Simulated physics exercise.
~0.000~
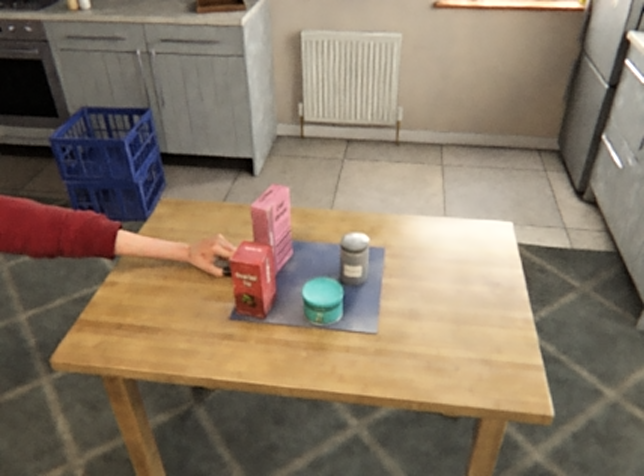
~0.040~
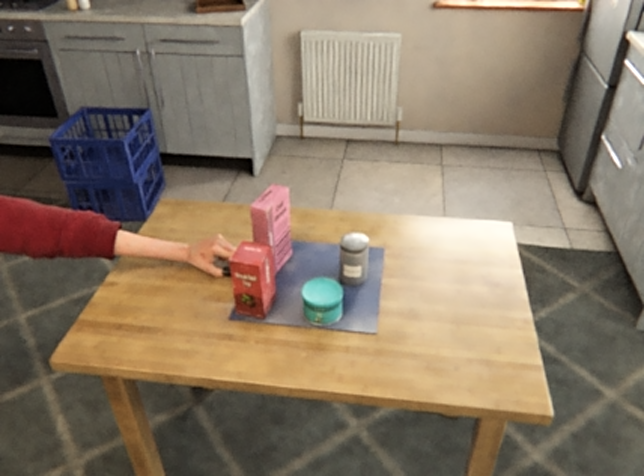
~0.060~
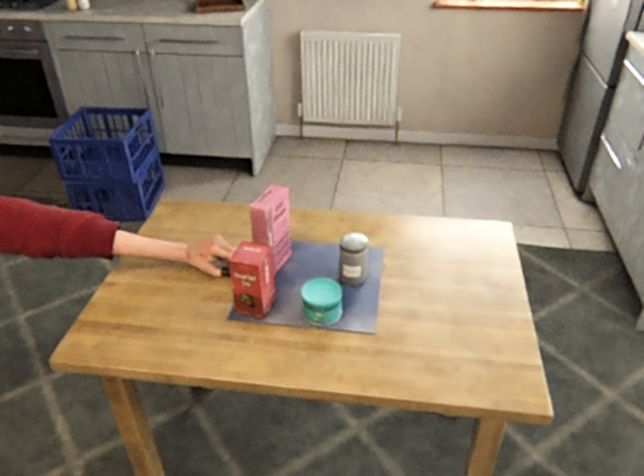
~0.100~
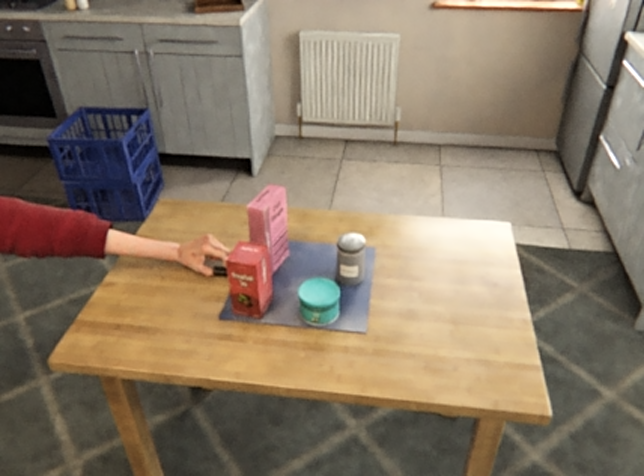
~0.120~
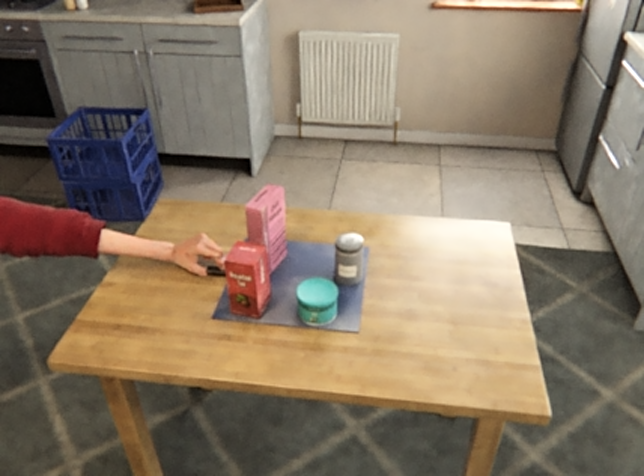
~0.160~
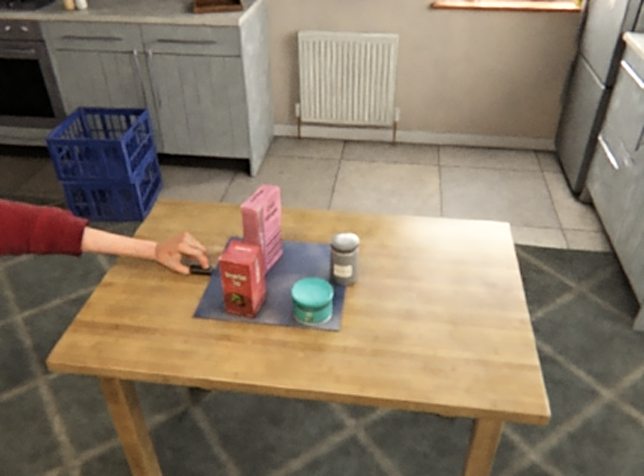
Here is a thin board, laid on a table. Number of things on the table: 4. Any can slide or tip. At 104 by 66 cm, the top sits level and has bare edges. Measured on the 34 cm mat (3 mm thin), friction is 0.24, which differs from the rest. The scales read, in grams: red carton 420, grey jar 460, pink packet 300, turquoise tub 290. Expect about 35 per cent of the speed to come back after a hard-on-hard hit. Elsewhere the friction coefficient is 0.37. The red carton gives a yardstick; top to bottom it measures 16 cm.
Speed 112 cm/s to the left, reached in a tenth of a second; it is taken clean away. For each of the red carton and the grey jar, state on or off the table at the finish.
Red carton: Off; grey jar: On.
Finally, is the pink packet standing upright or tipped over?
Well, the pink packet tumbles down.
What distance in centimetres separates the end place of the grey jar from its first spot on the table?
The shift is close to 5 cm.
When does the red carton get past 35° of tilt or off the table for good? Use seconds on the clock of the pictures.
It happens near 0.7 s.
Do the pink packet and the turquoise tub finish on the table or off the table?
Pink packet: Out of bounds; turquoise tub: In bounds.
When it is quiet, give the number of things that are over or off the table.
That comes to 2.
Around 0.46 s, 41 cm of pull; red carton shifted 21 cm near (164, 273); grey jar shifted 5 cm near (331, 259); pink packet at 74° to upright.
Around 0.76 s, 75 cm of pull; red carton now off the table; grey jar shifted 5 cm near (331, 259); pink packet on its side.
Around 1.26 s, 89 cm of pull; pink packet now off the table; grey jar shifted 5 cm near (331, 259); turquoise tub shifted 20 cm.
Finally (1.7 s), off the table, red carton and pink packet; not toppled but over 6 cm from the start, turquoise tub; grey jar still in place (within 6 cm). Final places as that camera would see them, grey jar near (331, 259).
